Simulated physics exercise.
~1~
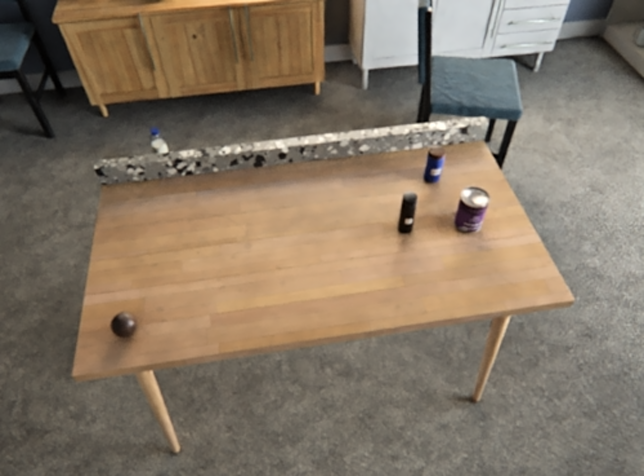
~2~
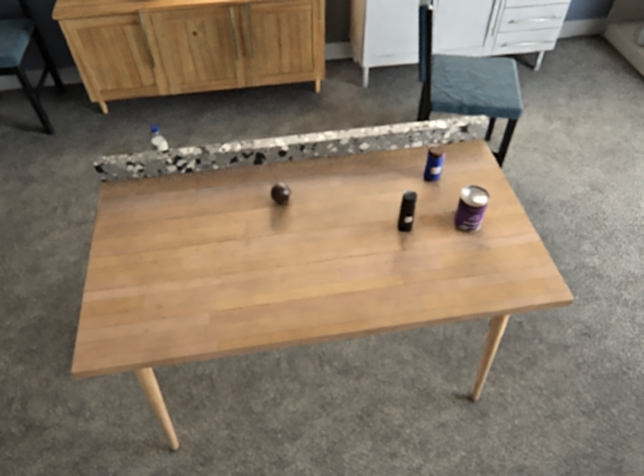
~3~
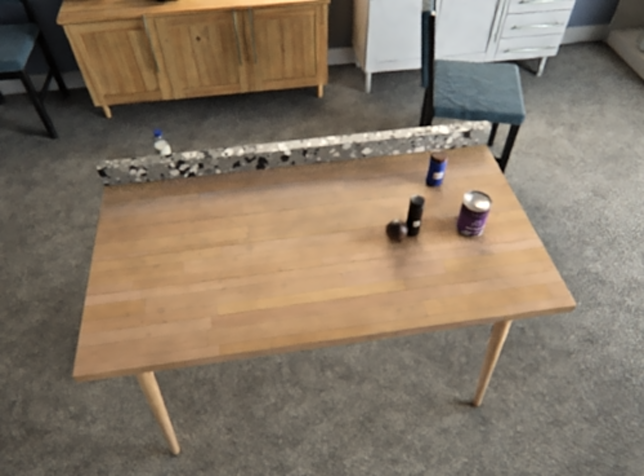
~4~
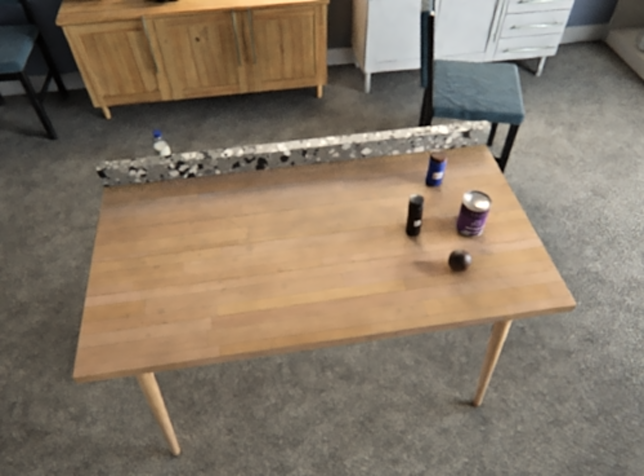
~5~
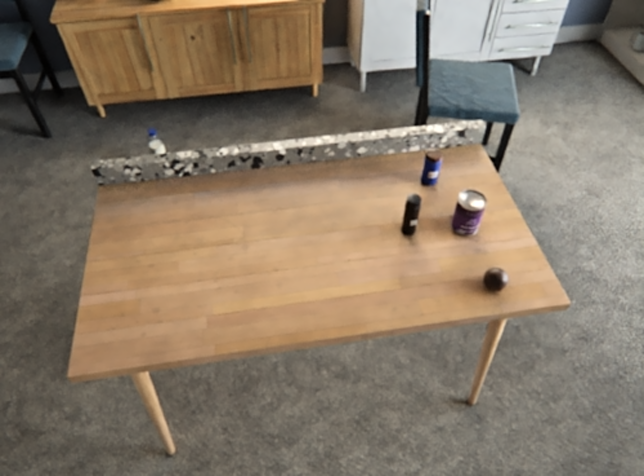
A dark ball rolls across the table, reaches the black shaker, and ends near the right corner.
